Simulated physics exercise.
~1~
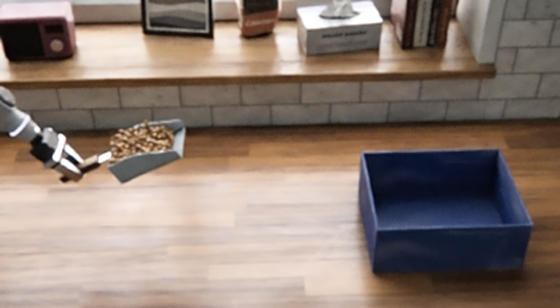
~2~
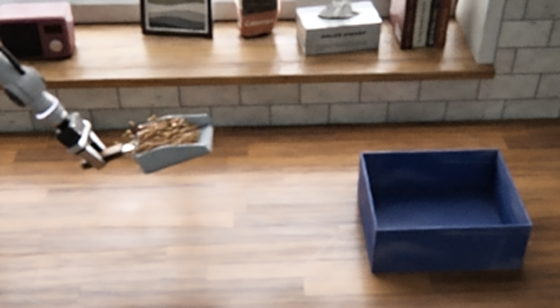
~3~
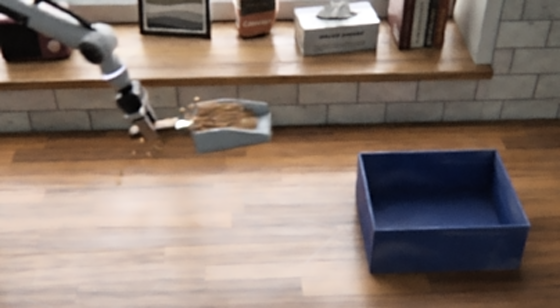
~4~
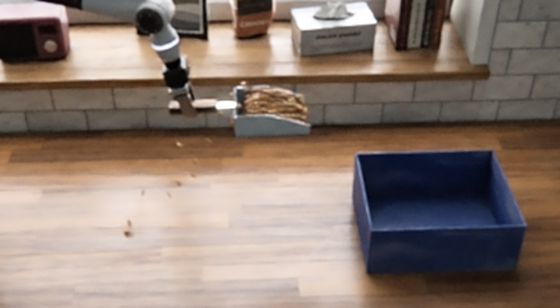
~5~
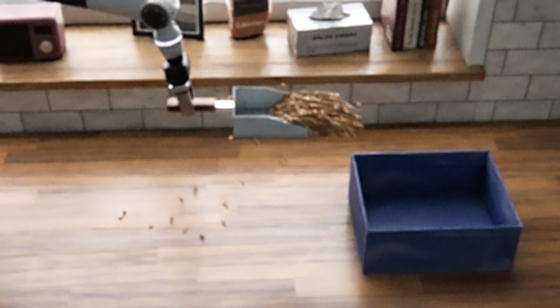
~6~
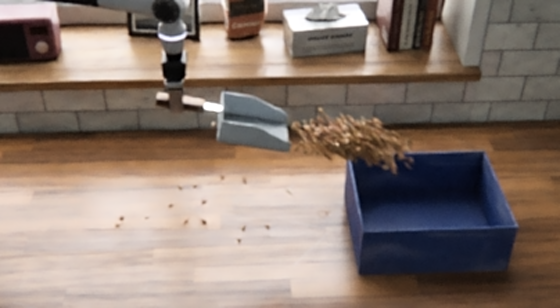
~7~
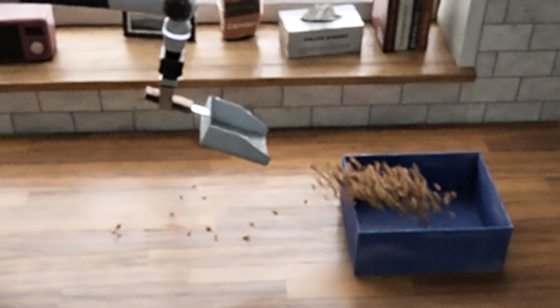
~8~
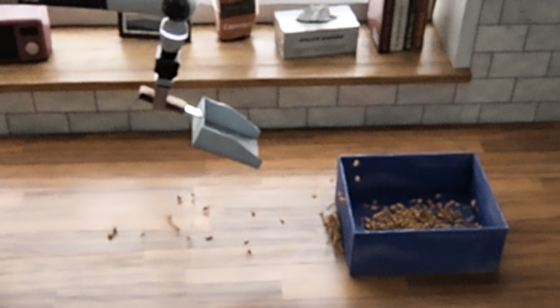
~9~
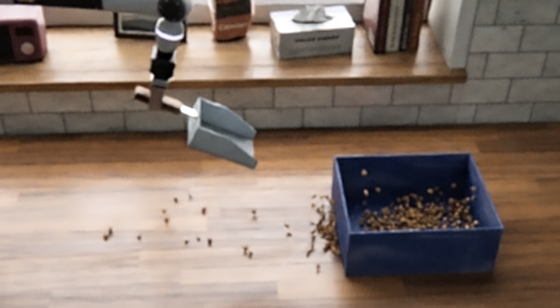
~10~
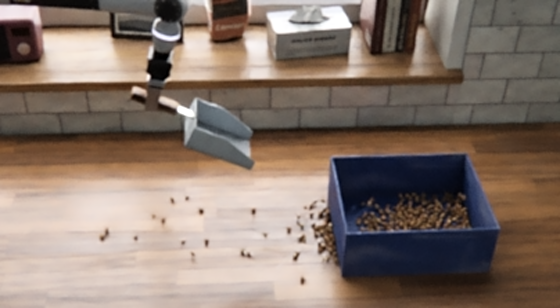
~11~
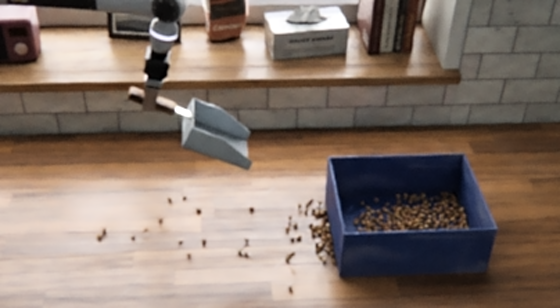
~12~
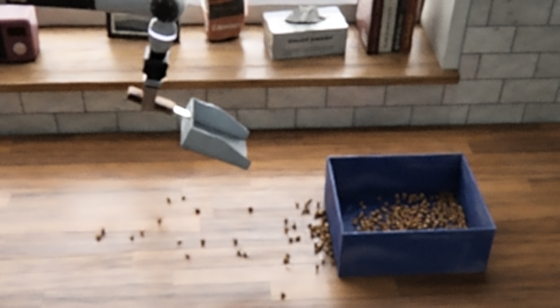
Robotic arm swinging a scoop of dried beans right and flinging them into a blue bin, leaving some scattered on the counter.
